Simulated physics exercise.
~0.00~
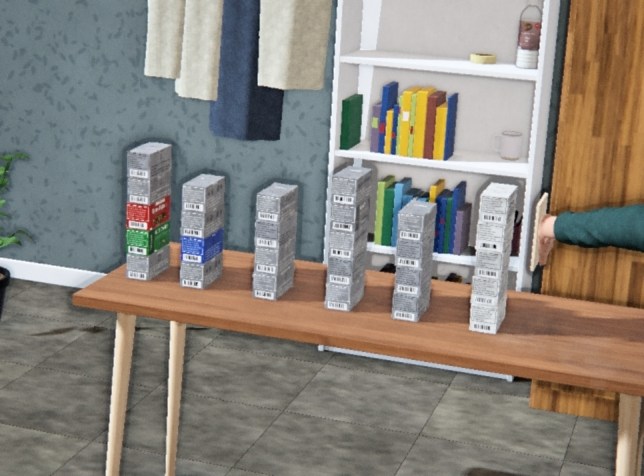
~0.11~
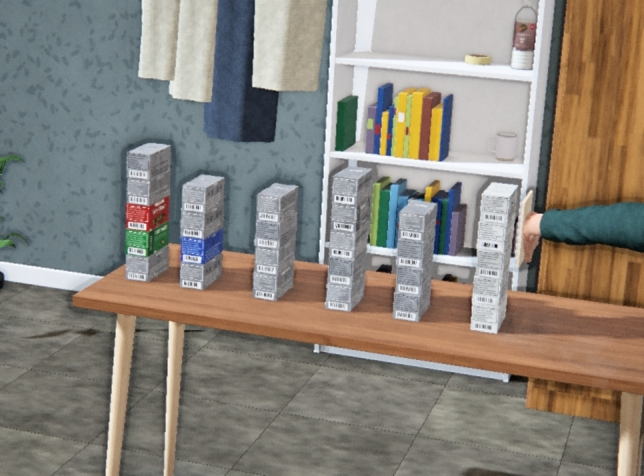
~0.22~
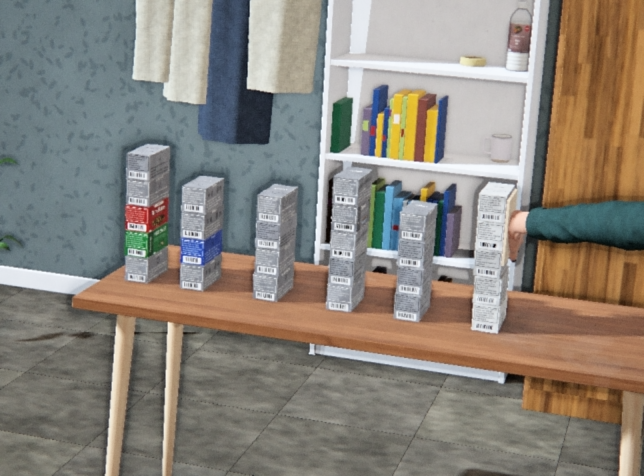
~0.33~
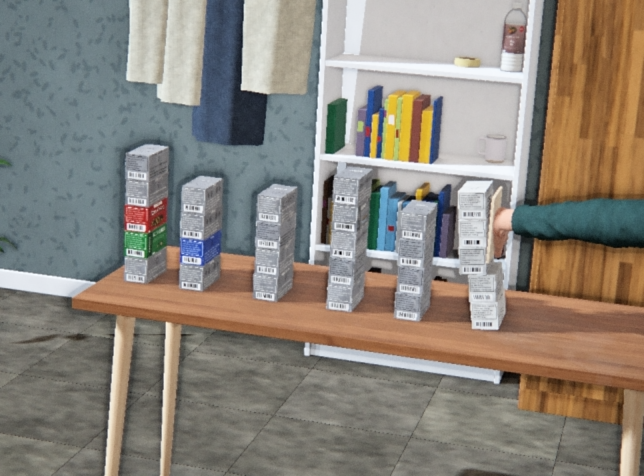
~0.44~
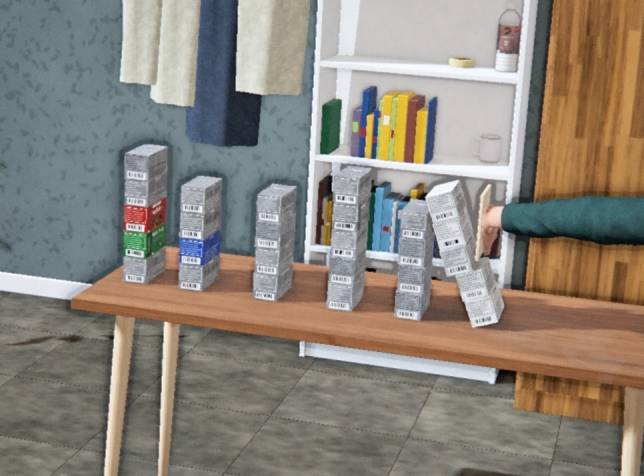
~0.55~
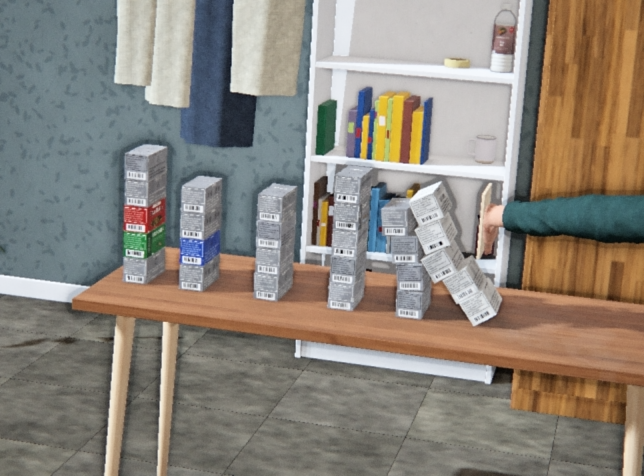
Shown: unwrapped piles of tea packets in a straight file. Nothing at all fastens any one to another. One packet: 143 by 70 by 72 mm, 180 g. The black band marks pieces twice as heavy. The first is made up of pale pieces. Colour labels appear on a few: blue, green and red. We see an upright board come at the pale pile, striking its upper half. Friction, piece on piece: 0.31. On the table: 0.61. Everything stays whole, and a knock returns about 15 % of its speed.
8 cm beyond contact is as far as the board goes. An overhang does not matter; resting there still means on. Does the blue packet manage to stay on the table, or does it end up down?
It manages it.
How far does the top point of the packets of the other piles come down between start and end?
13 cm.
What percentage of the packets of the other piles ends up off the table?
Something close to 25 percent of them.
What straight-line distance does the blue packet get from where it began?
Roughly 12 cm away.
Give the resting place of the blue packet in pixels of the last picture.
It finishes near pixel (168, 267) of the last picture.
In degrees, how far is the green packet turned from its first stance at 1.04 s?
I'd estimate close to 0°.
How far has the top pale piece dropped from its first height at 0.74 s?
8 cm lower.
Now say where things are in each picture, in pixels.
In the first picture (each place is the centre of the face we see best; the camera moves round a little), board (536, 229) 7 cm short; blue packet (192, 250); red packet (138, 217); green packet (137, 242); the others all in place.
The second picture shows board (521, 227) 32 mm short; blue packet (192, 251).
The third picture shows board (506, 225) 7 mm in; blue packet (192, 252).
The fourth picture shows board (491, 222) 47 mm in, top of the pale pile leaning 7°; blue packet (192, 252); the others all in place.
The fifth picture shows board (480, 219) 8 cm in, top of the pale pile leaning 21°; blue packet (191, 252); the others all in place.
The sixth picture shows board (481, 218) 8 cm in, stopped, top of the pale pile leaning 29°; blue packet (192, 252); green packet (135, 245); red packet (136, 220); steepest lean 6°, the packet at (394, 223); 3 have shifted.
By 0.74 s, 5 of the pale pile down; none of the 22 other packets off the table, 9 disturbed; blue packet unmoved.
By 1.04 s, 5 of the pale pile down; none of the 22 other packets off the table, 13 disturbed; blue packet unmoved.
By 1.80 s, 5 of the pale pile down; none of the 22 other packets off the table, 20 disturbed; blue packet on its side; red packet tilted 36°, 27 mm lower.
By 2.32 s, 5 of the pale pile down; 5 of the 22 other packets off the table; blue packet on its side; red packet upside down.
When it is over (2.6 s), 5 of the pale pile down; 5 of the 22 other packets off the table; blue packet on its side; red packet upside down; green packet upside down. In pixels of the last frame, middles, blue packet near (168, 268).
